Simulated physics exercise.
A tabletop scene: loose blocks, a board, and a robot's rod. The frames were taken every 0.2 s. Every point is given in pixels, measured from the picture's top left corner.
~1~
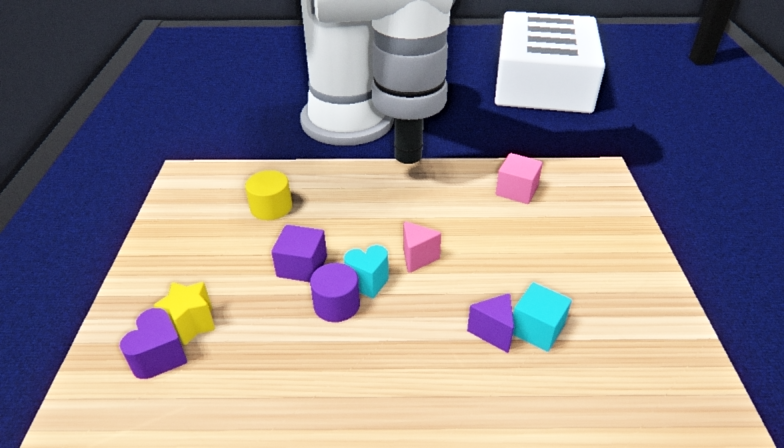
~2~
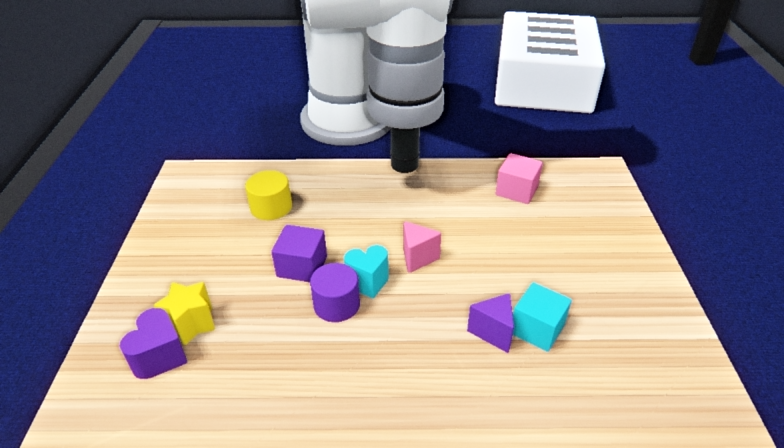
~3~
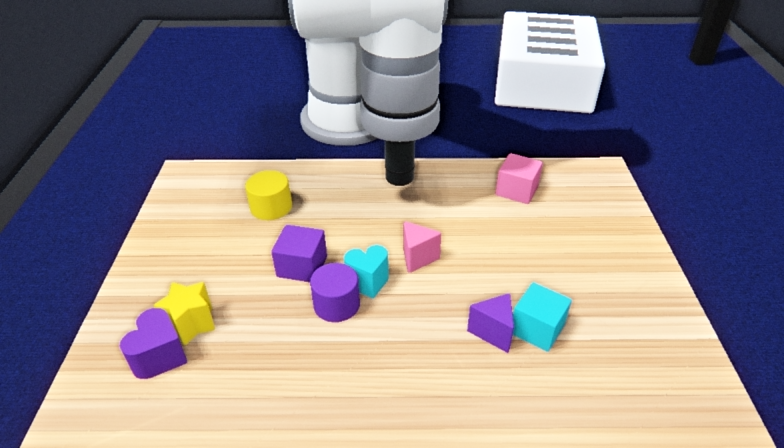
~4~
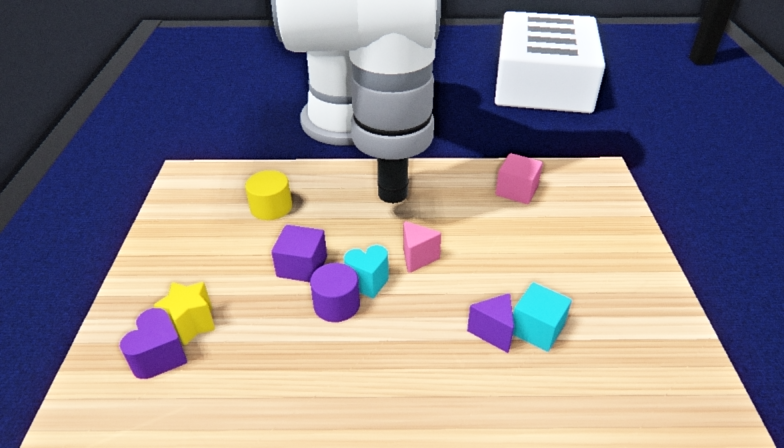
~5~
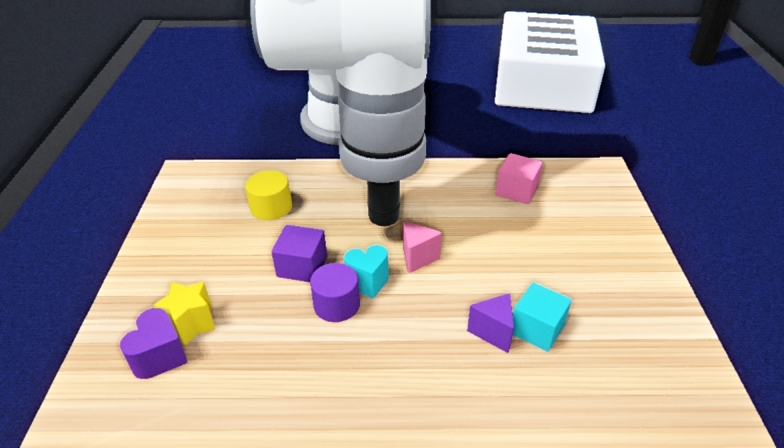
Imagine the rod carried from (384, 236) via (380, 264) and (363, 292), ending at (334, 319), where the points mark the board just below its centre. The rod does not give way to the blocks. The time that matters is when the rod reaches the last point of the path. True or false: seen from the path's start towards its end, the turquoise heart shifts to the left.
True - the claim holds.
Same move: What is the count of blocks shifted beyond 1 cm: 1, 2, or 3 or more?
This push will displace two blocks.
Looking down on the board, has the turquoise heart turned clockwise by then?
No, I don't think so.
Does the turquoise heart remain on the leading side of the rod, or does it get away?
At the end of the path, the rod has already lost the turquoise heart, which lies beside or behind it.
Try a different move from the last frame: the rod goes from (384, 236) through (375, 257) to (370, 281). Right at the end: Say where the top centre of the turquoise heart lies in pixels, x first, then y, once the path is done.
Top centre: (368, 278).
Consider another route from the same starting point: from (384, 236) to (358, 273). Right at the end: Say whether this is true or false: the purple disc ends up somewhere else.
True.
The first path, step by step. One third of the way, rod at (379, 245); turquoise heart at (366, 261), turned 15° clockwise.
Two thirds of the way, rod at (361, 274); purple disc at (311, 298); turquoise heart at (358, 291), turned 15° clockwise.
At the end, rod at (332, 299); purple disc at (292, 312); turquoise heart at (350, 313), turned 25° anticlockwise; pink triangle unmoved.
